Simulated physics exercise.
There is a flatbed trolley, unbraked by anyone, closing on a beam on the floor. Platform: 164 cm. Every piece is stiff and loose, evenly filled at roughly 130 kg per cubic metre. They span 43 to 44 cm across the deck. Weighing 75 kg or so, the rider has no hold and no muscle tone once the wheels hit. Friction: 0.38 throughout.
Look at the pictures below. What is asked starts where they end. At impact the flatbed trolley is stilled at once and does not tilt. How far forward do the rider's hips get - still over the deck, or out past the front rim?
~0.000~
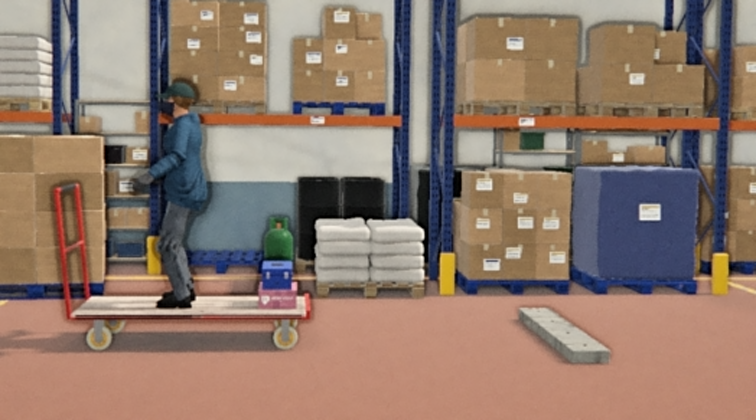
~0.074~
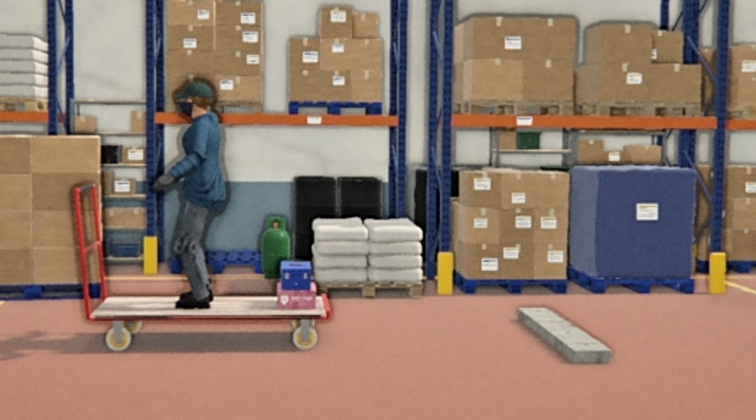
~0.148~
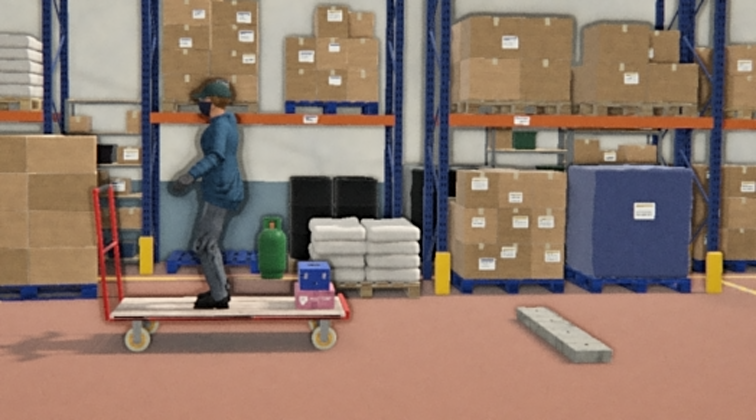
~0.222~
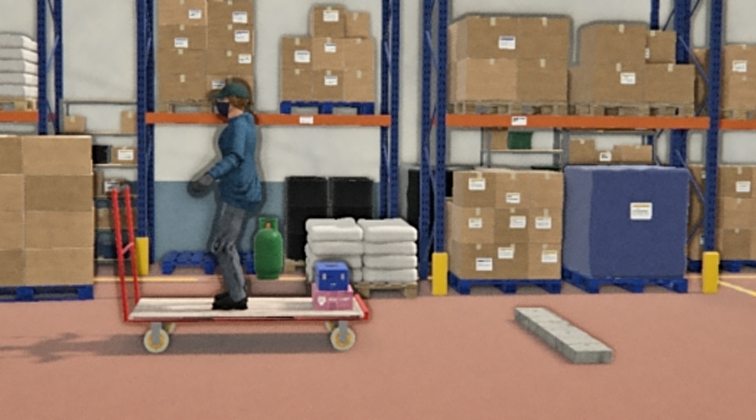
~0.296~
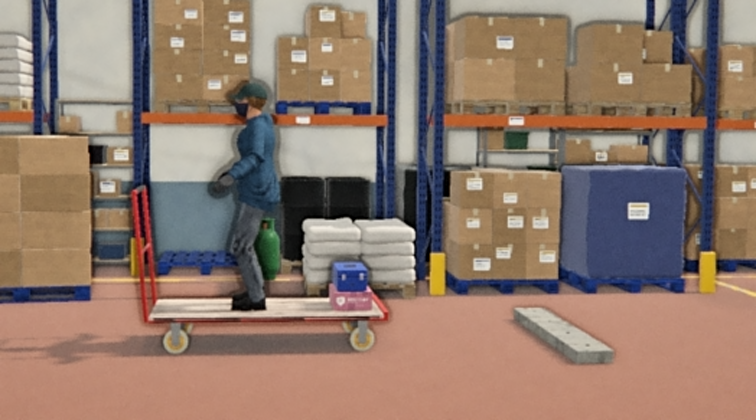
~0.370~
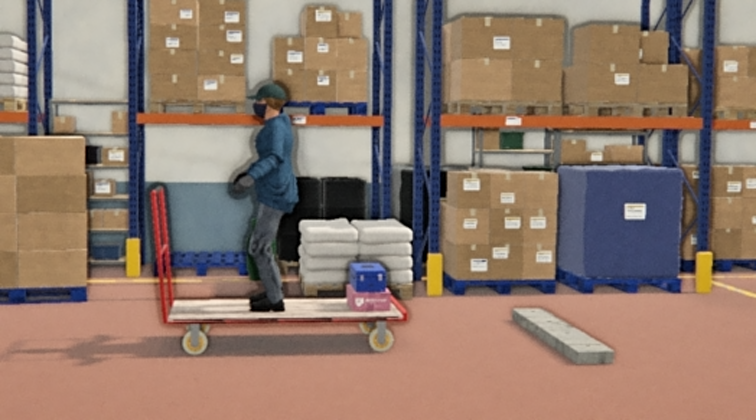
They get out past the front rim.
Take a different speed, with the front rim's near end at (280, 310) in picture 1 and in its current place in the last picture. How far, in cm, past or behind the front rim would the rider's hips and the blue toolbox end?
Rest points: Hips at 60 cm past, blue at 100 cm past.
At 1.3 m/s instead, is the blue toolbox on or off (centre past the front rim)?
Blue: Lost.
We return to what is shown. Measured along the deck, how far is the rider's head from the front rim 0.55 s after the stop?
10 cm past.
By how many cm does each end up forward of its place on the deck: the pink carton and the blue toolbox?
Pink 5, blue 130; both in cm.
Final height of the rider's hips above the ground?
Hip height: Approx. 20 cm.
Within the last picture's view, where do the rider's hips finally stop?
Roughly pixel (582, 314).
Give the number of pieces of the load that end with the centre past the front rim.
Looks like the number is 1.
The wheels strike at 1.01 s.
After 1.56 s the rider's hips are 5 cm behind the rim, near (547, 271) in the last picture's view.
After 2.01 s the rider's hips are 20 cm past the rim, near (578, 306) in the last picture's view.
At rest, 3.6 s, past the rim, blue toolbox and the rider's hips; behind it, pink carton.
